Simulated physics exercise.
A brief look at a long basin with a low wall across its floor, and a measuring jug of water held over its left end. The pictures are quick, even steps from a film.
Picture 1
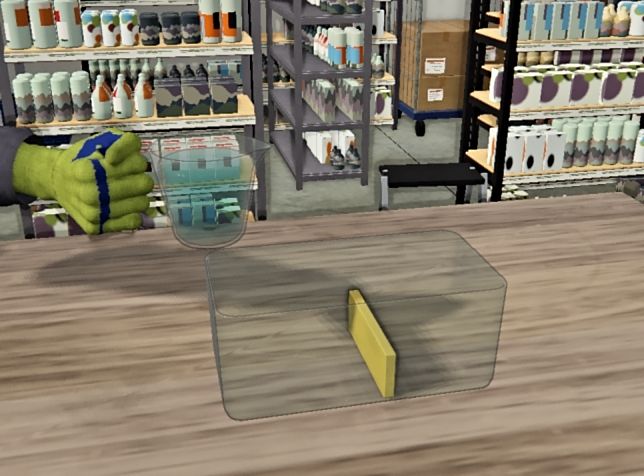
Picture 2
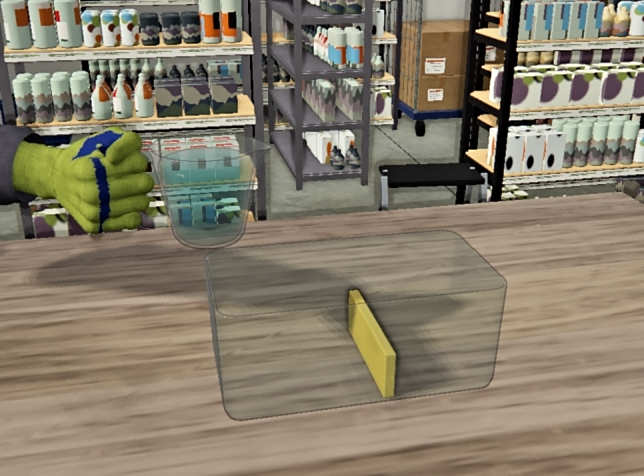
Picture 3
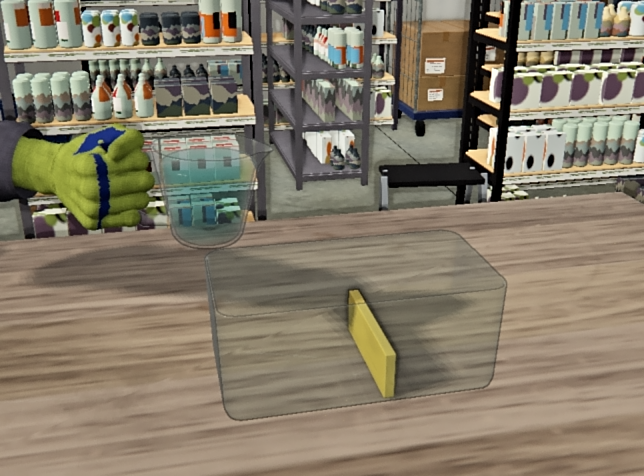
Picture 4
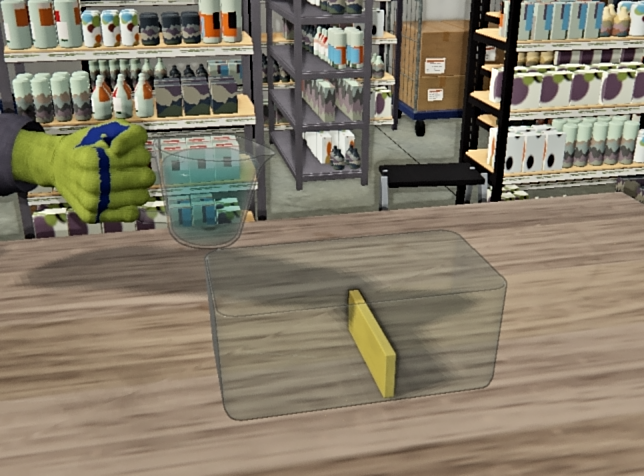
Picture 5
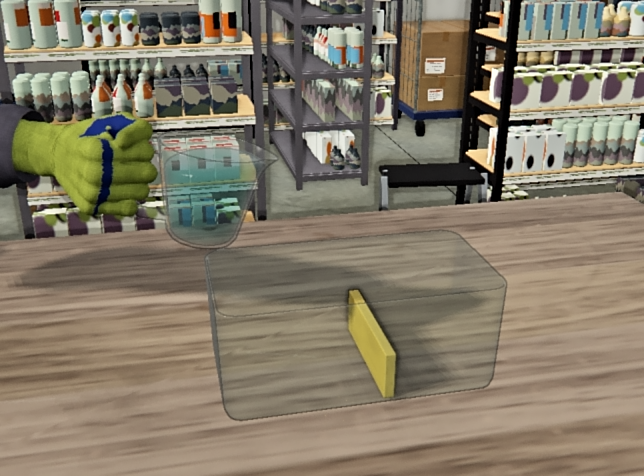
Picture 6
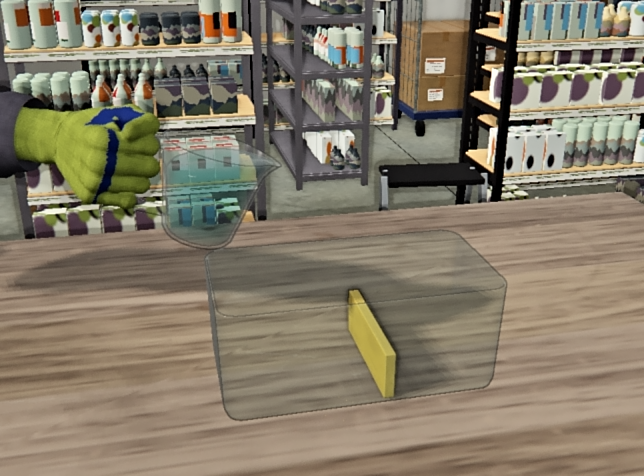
A store-like room with stocked shelves and a stack of brown boxes is seen from slightly above a wooden tabletop. A clear, long basin with a low yellow wall across its floor sits on the table, and a green-gloved hand is beside a transparent jug of bluish water above its left end. The jug leans slowly, then faster, to the right as the glove turns, while the camera stays still.
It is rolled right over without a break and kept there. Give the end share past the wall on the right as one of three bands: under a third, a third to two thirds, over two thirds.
After it calms, what's right of the wall is a small share, below one third.
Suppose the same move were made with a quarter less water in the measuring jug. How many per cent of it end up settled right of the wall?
Best guess: Around 0 %.
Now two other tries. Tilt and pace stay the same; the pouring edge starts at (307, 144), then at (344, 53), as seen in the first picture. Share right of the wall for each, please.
In turn 20 % and 85 %.
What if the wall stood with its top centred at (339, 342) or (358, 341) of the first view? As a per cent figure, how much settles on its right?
You'd get roughly 30 per cent the first time and roughly 10 per cent the second.
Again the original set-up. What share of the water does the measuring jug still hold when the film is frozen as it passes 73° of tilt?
It still holds close to 55 per cent at that lean.
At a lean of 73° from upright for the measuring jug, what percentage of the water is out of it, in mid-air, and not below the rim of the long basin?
About 20 per cent.
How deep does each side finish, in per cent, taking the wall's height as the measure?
Once still, it is 30 % on the left and 0 % on the right.
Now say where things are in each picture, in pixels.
In the first picture, it leans 0°; its right rim is at (271, 144); the water meets the walls at (156, 161) and (255, 156); the long basin's rim runs from (210, 283) to (480, 257); the wall's top is at (371, 321).
In the second picture, it leans 1°; its right rim is at (272, 145); the water meets the walls at (156, 162) and (254, 156).
In the third picture, it leans 3°; its right rim is at (274, 147); the water meets the walls at (158, 161) and (256, 156).
In the fourth picture, it leans 6°; its right rim is at (276, 151); the water meets the walls at (160, 162) and (260, 158).
In the fifth picture, it leans 11°; its right rim is at (279, 156); the water meets the walls at (163, 162) and (264, 158).
In the sixth picture, it leans 17°; its right rim is at (282, 163); the water meets the walls at (166, 163) and (273, 158).
A moment on, the measuring jug is tipped part way and 54 per cent is still to pour, 27 is left of the wall and 0 right of it.
Next, the measuring jug is tipped right over and 3 per cent is still to pour, 92 is left of the wall and 2 right of it.
Then the measuring jug is tipped right over and 0 per cent is still to pour, 96 is left of the wall and 3 right of it.
Later the measuring jug is tipped right over and 0 per cent is still to pour, 96 is left of the wall and 3 right of it.
In the end 96 per cent lies left of the wall, 3 right of it and 1 outside.
